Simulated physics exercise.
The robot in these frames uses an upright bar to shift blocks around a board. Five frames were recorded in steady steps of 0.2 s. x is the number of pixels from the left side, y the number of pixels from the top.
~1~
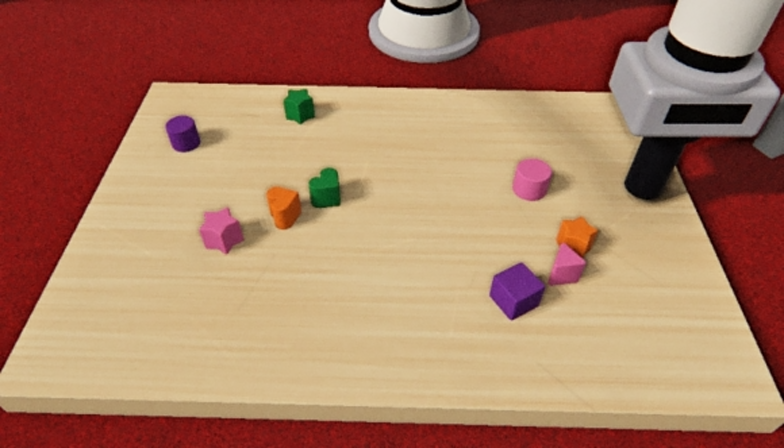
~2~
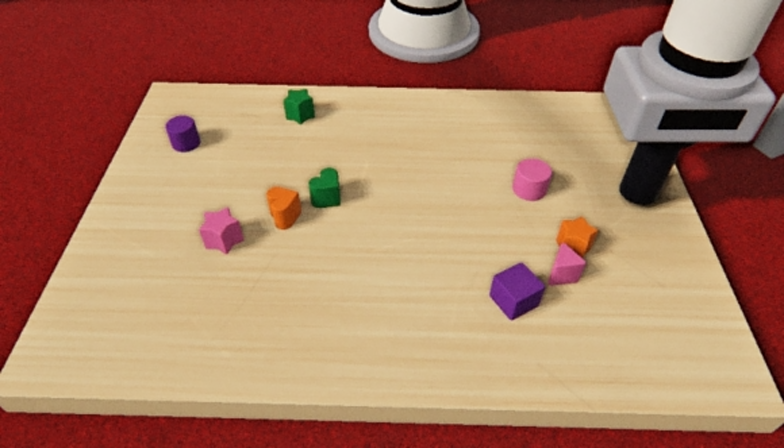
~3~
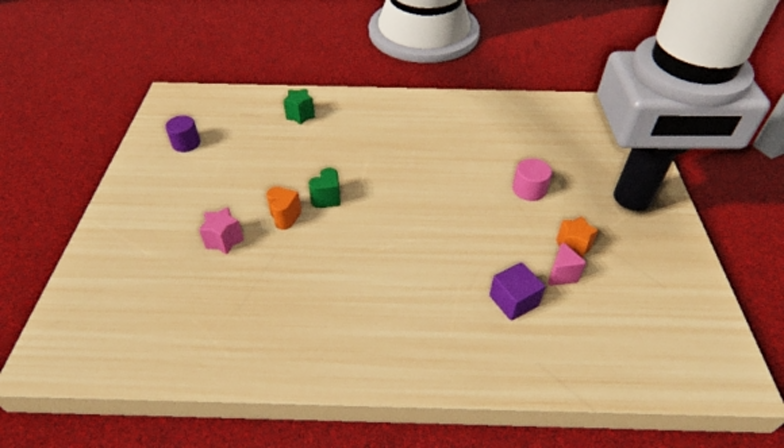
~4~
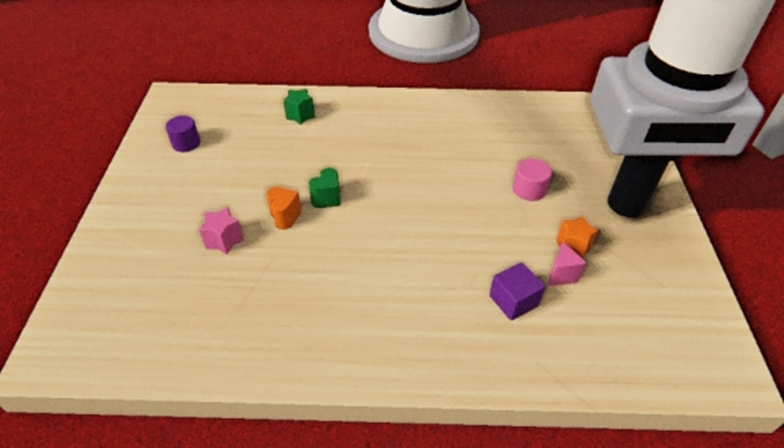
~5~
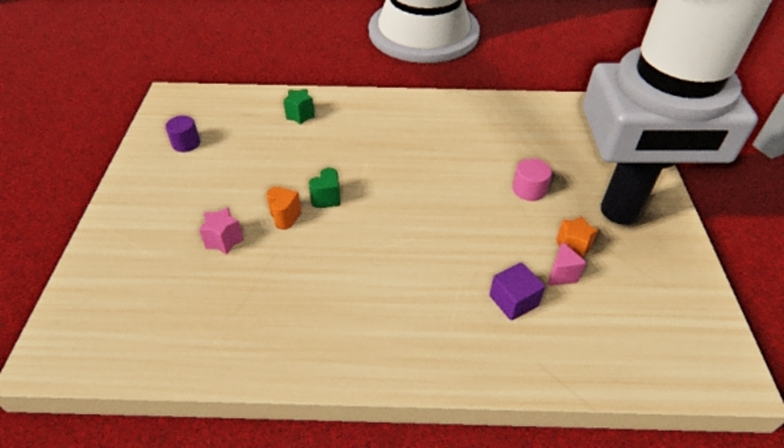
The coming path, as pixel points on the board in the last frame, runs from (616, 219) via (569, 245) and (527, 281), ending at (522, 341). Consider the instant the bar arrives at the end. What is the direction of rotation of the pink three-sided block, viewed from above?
Rotation: Counter-clockwise.
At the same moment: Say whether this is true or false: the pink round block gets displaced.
My answer: False.
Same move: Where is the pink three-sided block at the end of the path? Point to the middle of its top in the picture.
When the path ends, it will be at (564, 285).
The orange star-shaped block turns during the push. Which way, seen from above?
Looking down, my answer is that the orange star-shaped block rotates clockwise.
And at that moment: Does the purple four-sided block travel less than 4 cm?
No.
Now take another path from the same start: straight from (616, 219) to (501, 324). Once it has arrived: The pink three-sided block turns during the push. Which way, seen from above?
Rotates counter-clockwise.
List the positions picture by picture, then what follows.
The first picture shows bar's lower end at (643, 187); purple four-sided block at (520, 281); pink round block at (535, 169); pink three-sided block at (568, 256); orange star-shaped block at (580, 228).
The second picture shows bar at (638, 192); blocks still.
The third picture shows bar at (632, 198); blocks still.
The fourth picture shows bar at (626, 204); blocks still.
The fifth picture shows bar at (620, 211); purple four-sided block at (520, 281); pink round block at (535, 169); pink three-sided block at (568, 256); orange star-shaped block at (580, 228).
On the path given first. One third of the way, bar at (571, 238); pink three-sided block at (563, 265), turned 50° anticlockwise; orange star-shaped block at (554, 243).
Two thirds of the way, bar at (529, 273); purple four-sided block at (499, 307), turned 40° anticlockwise; pink three-sided block at (561, 280), turned 110° anticlockwise; orange star-shaped block at (504, 277).
At the end, bar at (524, 334); purple four-sided block at (462, 345), turned 15° anticlockwise; pink round block still; pink three-sided block at (564, 285), turned 130° anticlockwise; orange star-shaped block at (488, 320), turned 35° clockwise.
